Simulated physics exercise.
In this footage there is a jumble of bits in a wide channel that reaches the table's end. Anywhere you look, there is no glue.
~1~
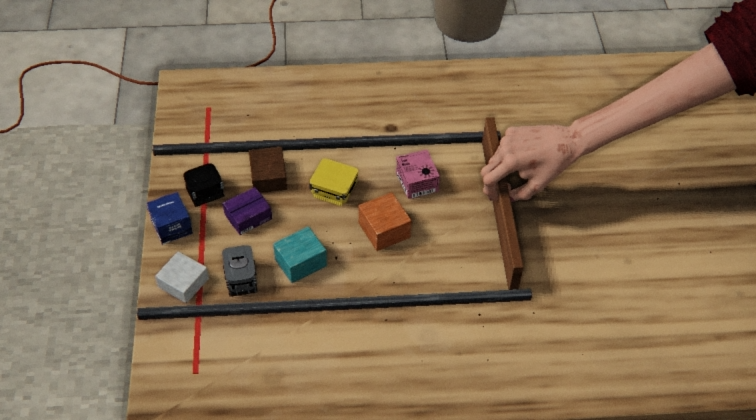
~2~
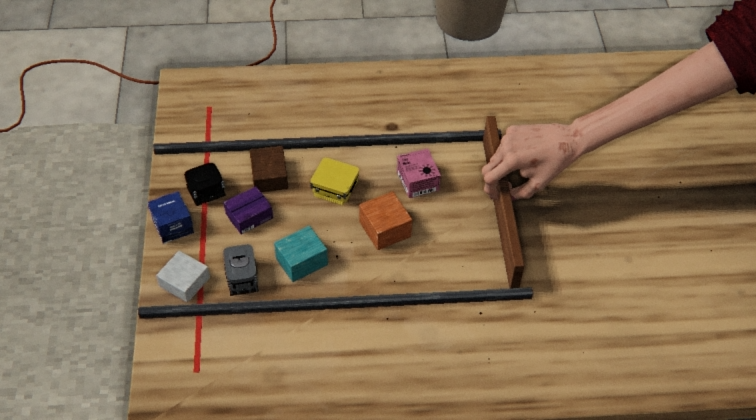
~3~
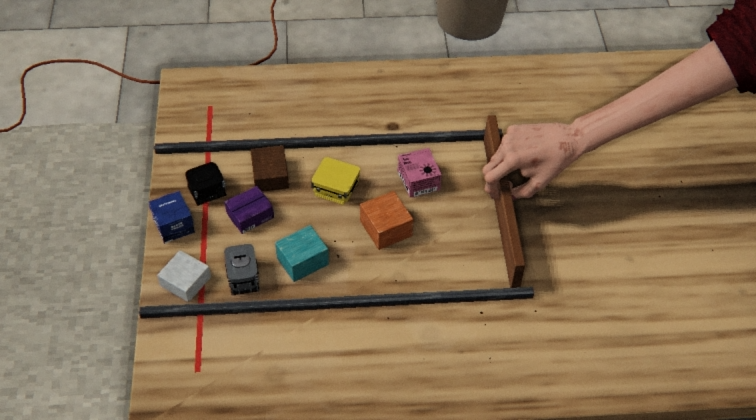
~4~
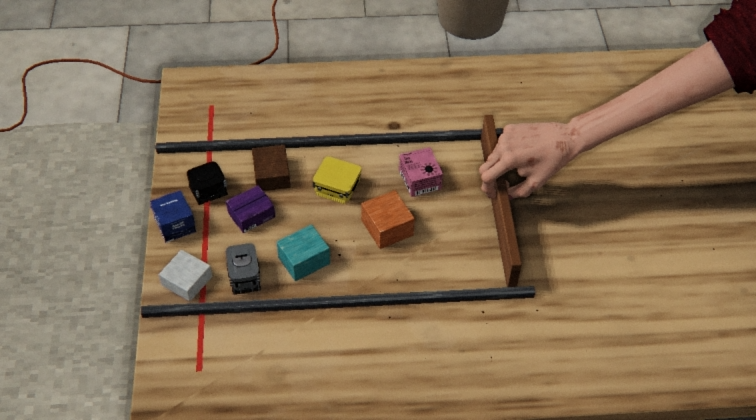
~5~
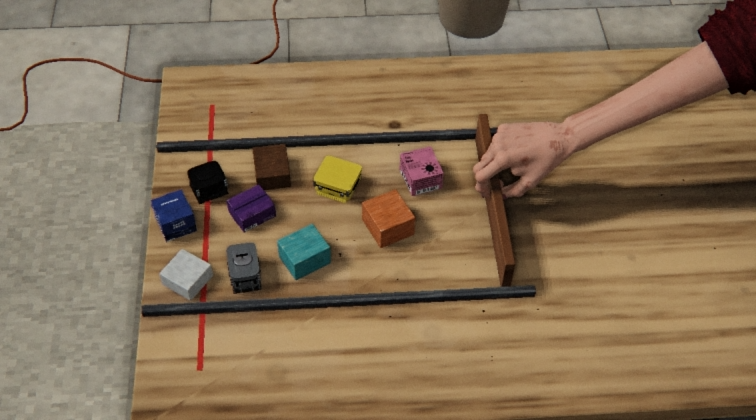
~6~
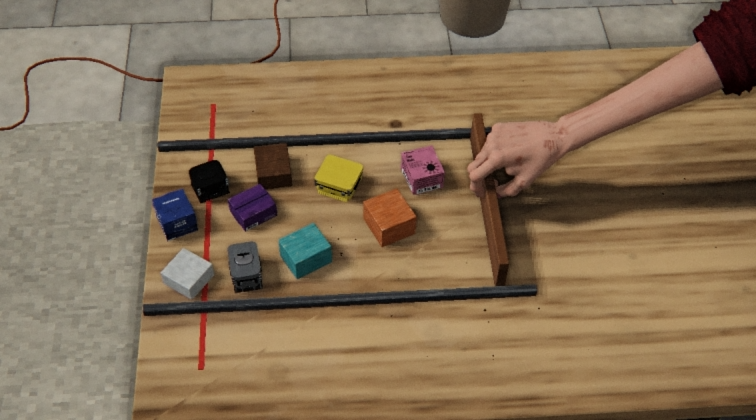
A hand slides a wooden board slightly left between two dark rails, while the scattered coloured blocks ahead stay almost still.
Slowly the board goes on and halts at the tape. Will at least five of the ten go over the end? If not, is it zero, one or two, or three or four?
From what happens, the ones that come off the end make three or four in total.
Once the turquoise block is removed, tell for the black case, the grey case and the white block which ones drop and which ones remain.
Black case: Over the edge; grey case: Still there; white block: Still there.
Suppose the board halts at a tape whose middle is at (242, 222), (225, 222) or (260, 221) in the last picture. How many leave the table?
Going through them in order, you'd see 0, 3 and 0.
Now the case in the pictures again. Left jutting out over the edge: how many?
The number would be 4.
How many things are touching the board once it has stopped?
Contact count: 3.
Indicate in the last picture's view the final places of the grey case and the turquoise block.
Going in order, first (153, 275) and next (187, 265).
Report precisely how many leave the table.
Count: 3.
Soon after, none off yet; blue box at rest near (175, 215); white block at rest near (188, 274); black case at rest near (209, 181).
Then, none off yet; blue box at rest near (170, 220); white block moved a little near (169, 276); black case moved about its own width near (167, 180).
By the end, the number that fall off is three or four; fallen, black case, white block and blue box.
